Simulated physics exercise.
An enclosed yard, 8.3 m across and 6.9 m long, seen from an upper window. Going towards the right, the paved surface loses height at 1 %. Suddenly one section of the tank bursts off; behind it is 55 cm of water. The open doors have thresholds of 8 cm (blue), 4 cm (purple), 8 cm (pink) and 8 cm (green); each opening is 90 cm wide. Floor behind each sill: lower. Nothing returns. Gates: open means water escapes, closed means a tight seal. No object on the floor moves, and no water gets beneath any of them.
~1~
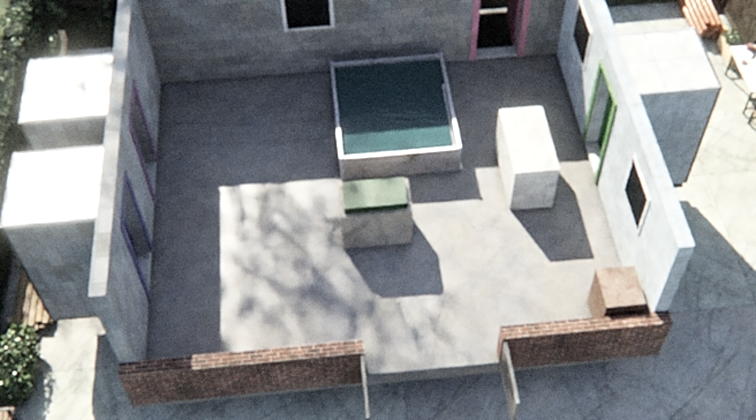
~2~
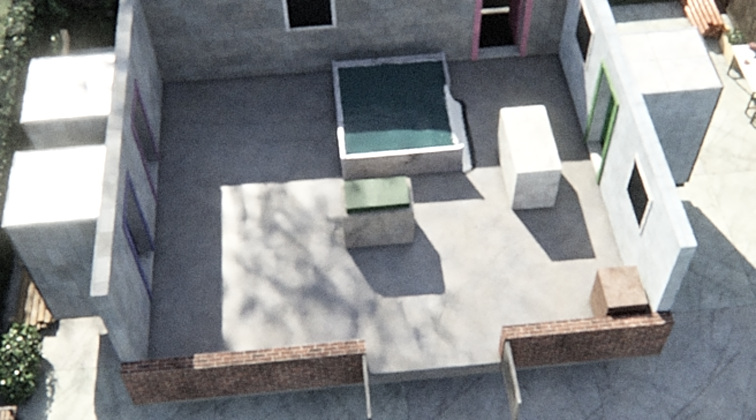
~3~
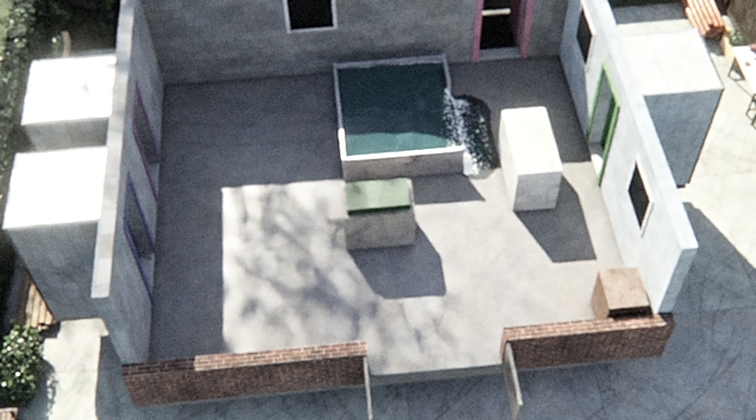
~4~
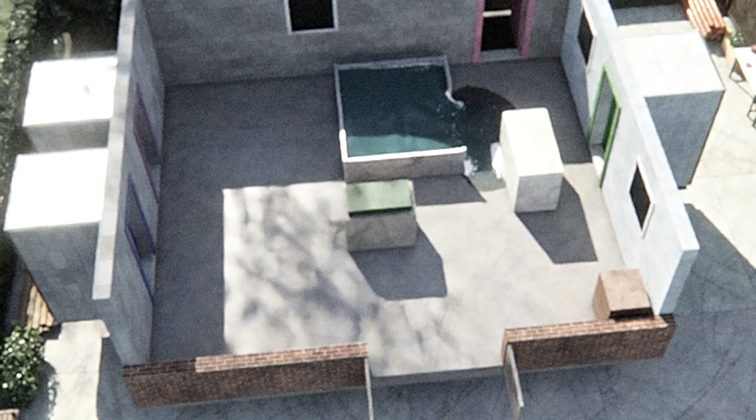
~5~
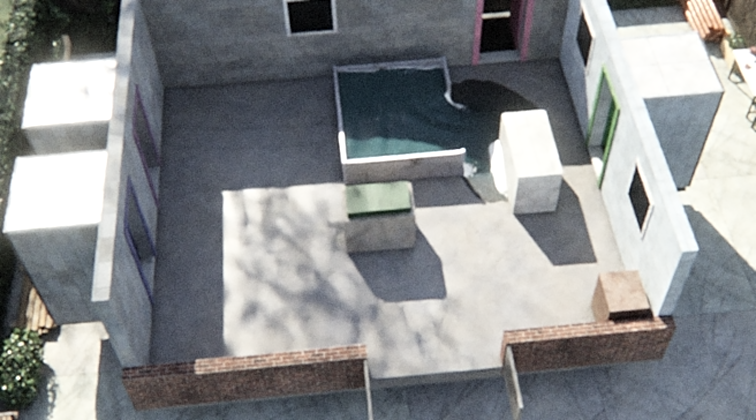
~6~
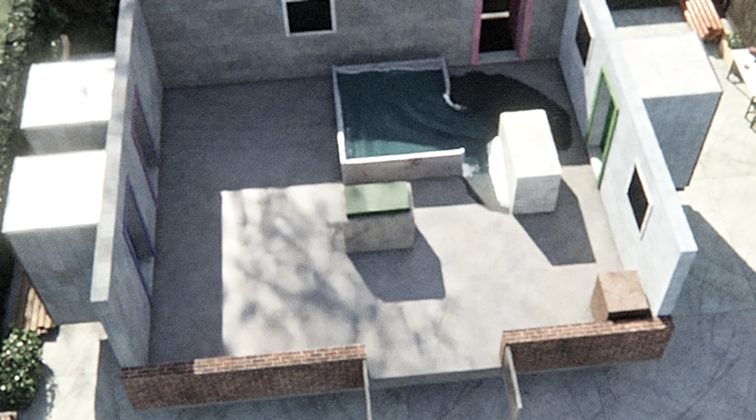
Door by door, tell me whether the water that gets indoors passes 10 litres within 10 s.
Here is the picture: At the blue door it stays within 10 litres; at the purple door it stays within 10 litres; at the pink door it goes past 10 litres; at the green door it goes past 10 litres.
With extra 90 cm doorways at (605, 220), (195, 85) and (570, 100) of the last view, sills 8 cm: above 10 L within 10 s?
So, in the order given, it's shy of the mark, then shy of the mark, then beyond the mark.
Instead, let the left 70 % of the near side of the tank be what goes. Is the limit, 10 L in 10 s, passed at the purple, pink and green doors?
Purple door surpasses it, pink door doesn't reach it, green door doesn't reach it.
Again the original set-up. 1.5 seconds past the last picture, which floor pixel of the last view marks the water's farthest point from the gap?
Somewhere around (536, 331).
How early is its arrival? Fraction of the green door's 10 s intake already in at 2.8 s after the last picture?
About 50%.
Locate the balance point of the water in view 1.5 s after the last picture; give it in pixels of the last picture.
The water is centred near (460, 138).
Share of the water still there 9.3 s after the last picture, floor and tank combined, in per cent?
About 80 percent of the water remains.
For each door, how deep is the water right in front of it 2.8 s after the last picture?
Depths in cm: Blue 0, purple 0, pink 17, green 11.
Then, 0.7 s after the last picture water covers 15 % of the floor and is deepest (42 cm) near (497, 162); blue door not reached, purple door not reached, pink door 4 cm at the sill, 0 L in, green door 9 cm at the sill, 0 L in.
Then, 1.5 s after the last picture water covers 30 % of the floor and is deepest (48 cm) near (561, 65); blue door not reached, purple door not reached, pink door 9 cm at the sill, 0 L in, green door 13 cm at the sill, 10 L in.
Then, 2.8 s after the last picture water covers 45 % of the floor and is deepest (32 cm) near (561, 65); blue door not reached, purple door not reached, pink door 17 cm at the sill, 21 L in, green door 11 cm at the sill, 32 L in.
Then, 5.3 s after the last picture water covers 55 % of the floor and is deepest (18 cm) near (576, 115); blue door not reached, purple door not reached, pink door 13 cm at the sill, 80 L in, green door 11 cm at the sill, 53 L in.
Then, 9.3 s after the last picture water covers 75 % of the floor and is deepest (12 cm) near (573, 135); blue door not reached, purple door 2 cm at the sill, 0 L in, pink door 8 cm at the sill, 99 L in, green door 7 cm at the sill, 66 L in.
